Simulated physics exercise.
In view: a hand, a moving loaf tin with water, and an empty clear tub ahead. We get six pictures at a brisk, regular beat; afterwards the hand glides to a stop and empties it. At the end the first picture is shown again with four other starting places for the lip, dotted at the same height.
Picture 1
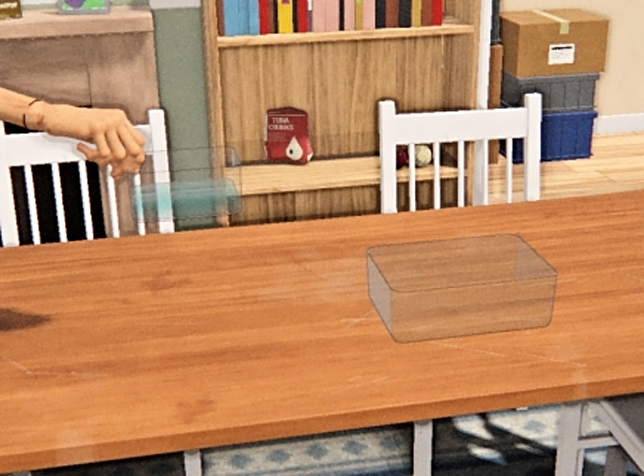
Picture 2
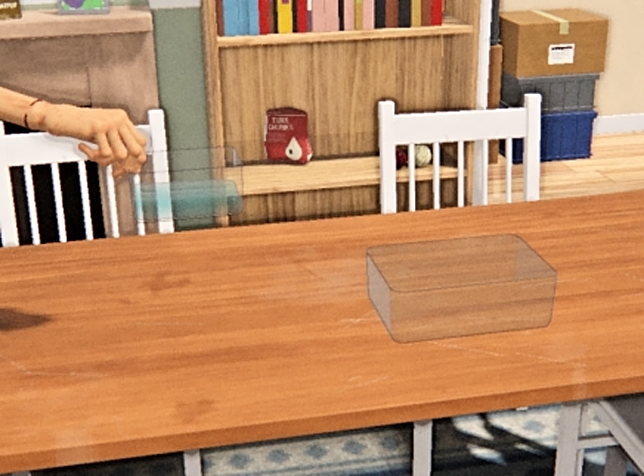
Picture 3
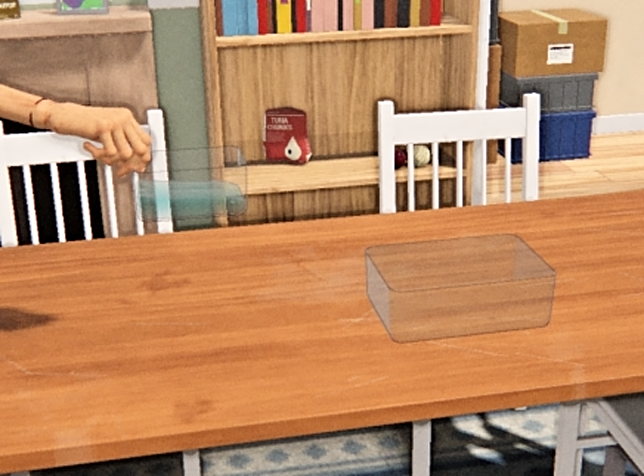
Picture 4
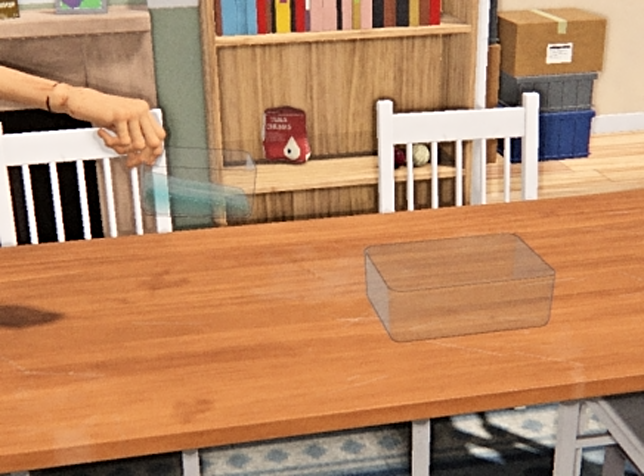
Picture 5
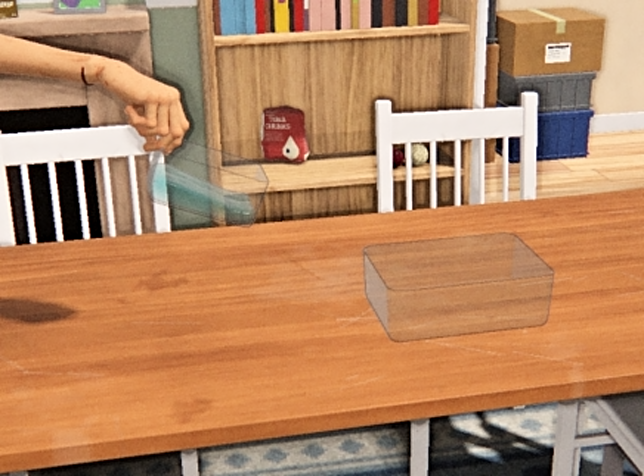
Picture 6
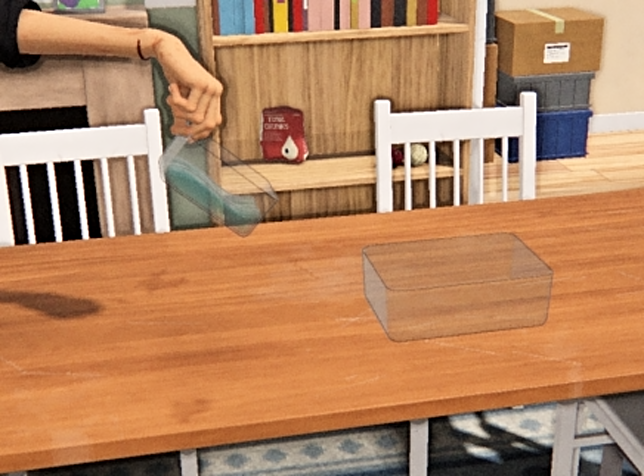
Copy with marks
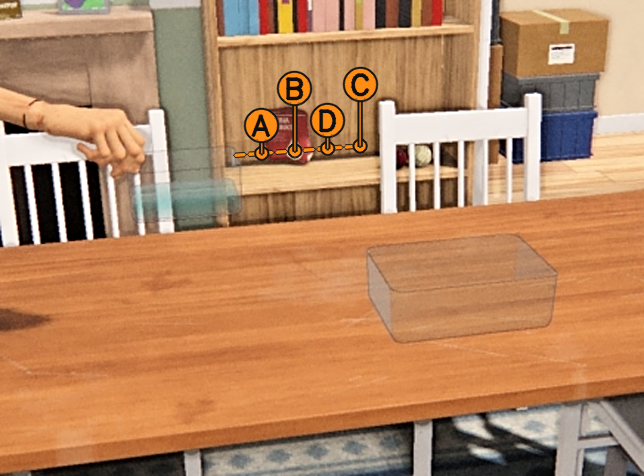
In a room with a bookshelf and white chairs, a hand holds a clear container of bluish water level beyond a wooden table, where an empty clear tub sits. The hand barely moves at first, then shifts right and rises, tilting the container steeply down toward the right, the water still inside.
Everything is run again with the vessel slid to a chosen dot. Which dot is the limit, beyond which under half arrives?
B will do.
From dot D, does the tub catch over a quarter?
Yes.
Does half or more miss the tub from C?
No, that is safe.
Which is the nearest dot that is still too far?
It is A.
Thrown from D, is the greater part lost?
No, that is safe.
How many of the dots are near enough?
Three.
On the marked copy, A at (261, 153); B at (294, 150); C at (360, 146); D at (327, 148).
Choosing A, about 23 % lands in the tub, 74 % falls short and 3 % goes beside or beyond.
Choosing B, about 69 % lands in the tub, 24 % falls short and 7 % goes beside or beyond.
Choosing C, about 79 % lands in the tub, 4 % falls short and 17 % goes beside or beyond.
Choosing D, about 85 % lands in the tub, 5 % falls short and 10 % goes beside or beyond.
